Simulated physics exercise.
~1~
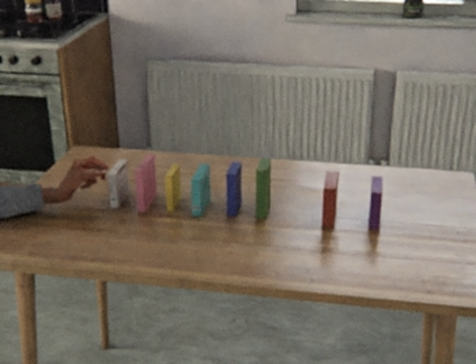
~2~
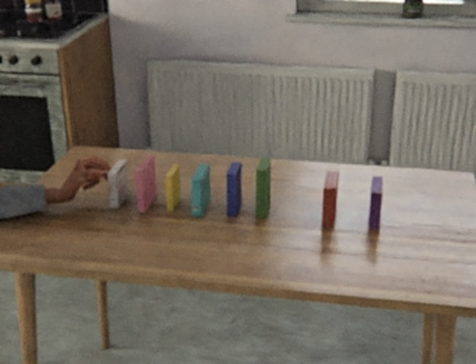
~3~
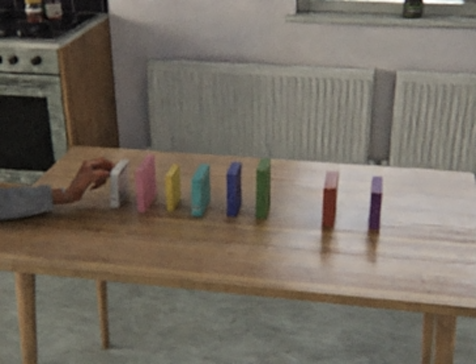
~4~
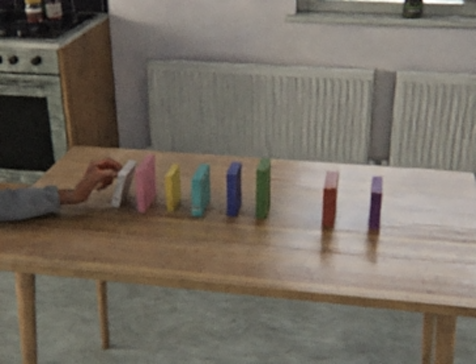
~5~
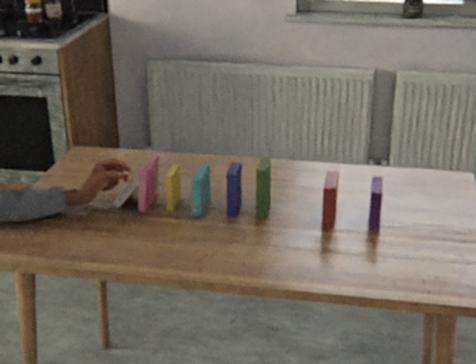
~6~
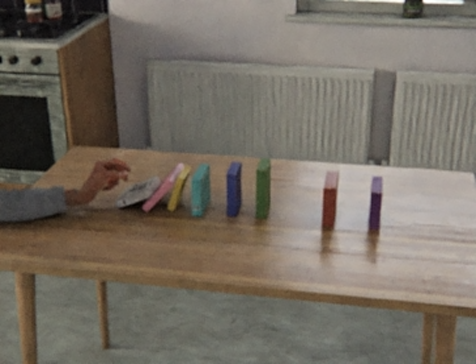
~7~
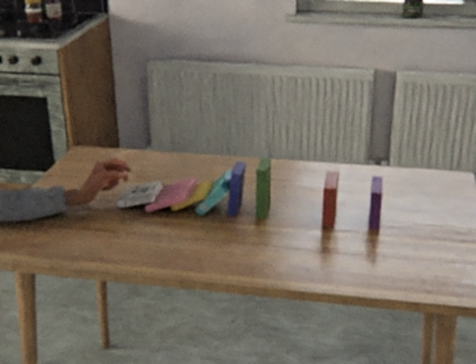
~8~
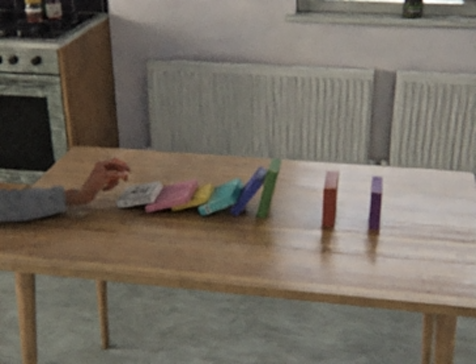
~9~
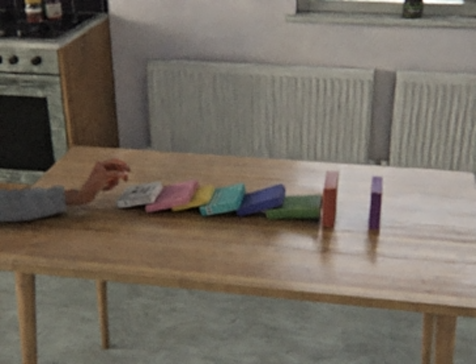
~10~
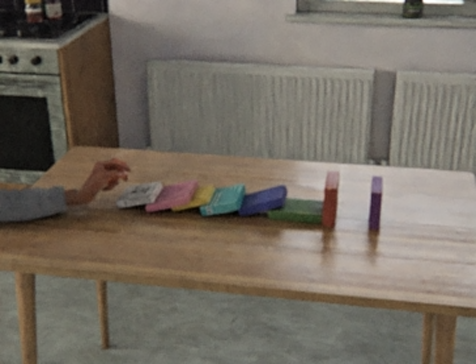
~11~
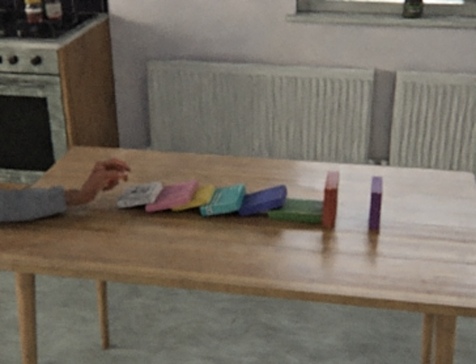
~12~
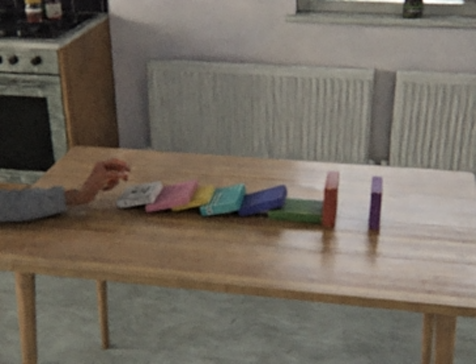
We see a hand tip the white block at the left of a row of coloured blocks on a wooden table, toppling the pink, yellow, turquoise, blue and green ones rightward in turn, while the red and purple blocks stay standing at the end.
